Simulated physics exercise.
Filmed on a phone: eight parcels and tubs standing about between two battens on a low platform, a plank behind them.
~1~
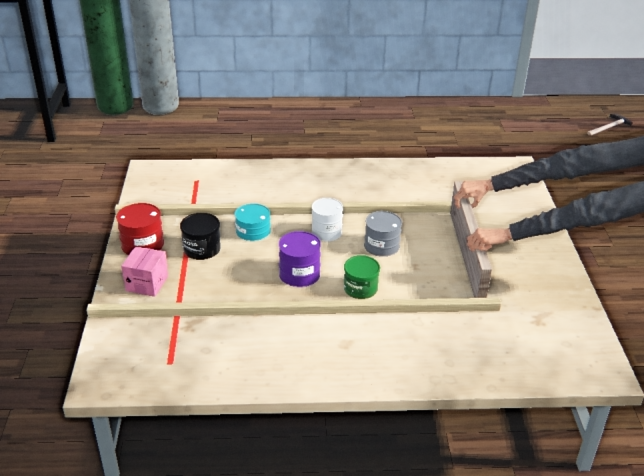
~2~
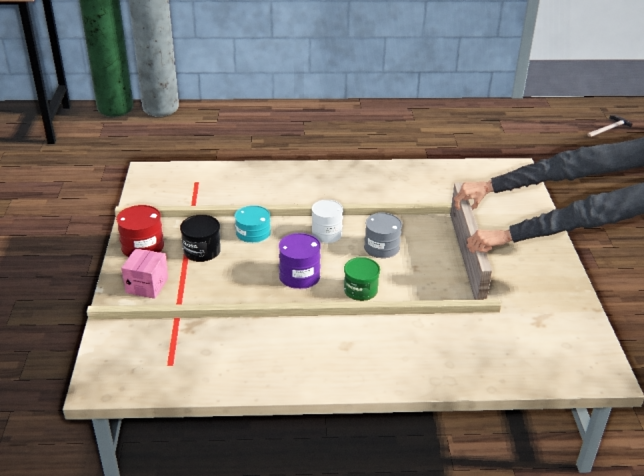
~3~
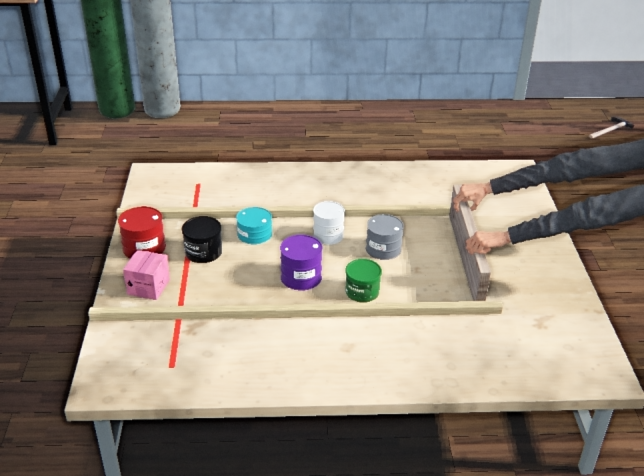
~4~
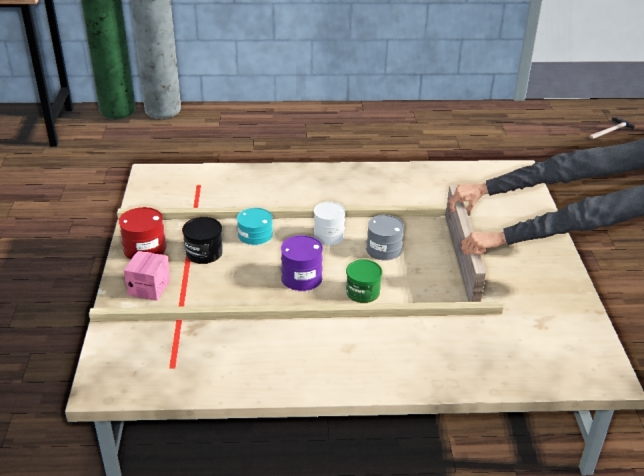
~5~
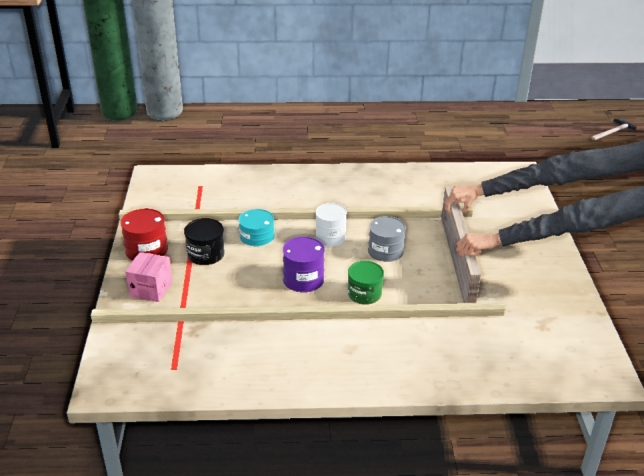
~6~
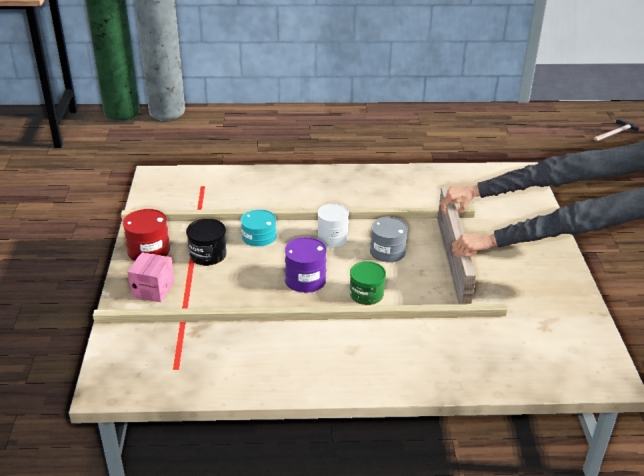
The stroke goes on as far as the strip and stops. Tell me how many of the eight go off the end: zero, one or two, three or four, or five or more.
I reckon the ones pushed off reach one but not past two.
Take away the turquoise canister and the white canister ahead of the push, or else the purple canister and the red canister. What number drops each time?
Result, first then second: 1, 0.
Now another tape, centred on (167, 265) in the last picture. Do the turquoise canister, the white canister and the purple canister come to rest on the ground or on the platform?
Short version: The turquoise canister sits tight, the white canister sits tight, the purple canister sits tight.
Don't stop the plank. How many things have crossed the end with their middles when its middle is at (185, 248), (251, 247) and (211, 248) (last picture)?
Per position: 1 / 0 / 0.
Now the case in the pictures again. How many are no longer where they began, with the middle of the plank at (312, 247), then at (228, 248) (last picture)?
So far 4, and 7 at the second.
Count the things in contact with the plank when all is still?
4.
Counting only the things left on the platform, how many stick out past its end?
The number overhanging is 0.
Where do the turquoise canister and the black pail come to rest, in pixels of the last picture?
One ends up near (147, 227) and the other near (136, 250).
Early on, none off yet; red canister at rest near (147, 236); pink box at rest near (151, 277); black pail at rest near (207, 242).
A while later, none off yet; red canister at rest near (147, 236); pink box at rest near (151, 277); black pail travelled a little near (185, 245).
Finally, the number that fall off is one or two; lost, red canister.
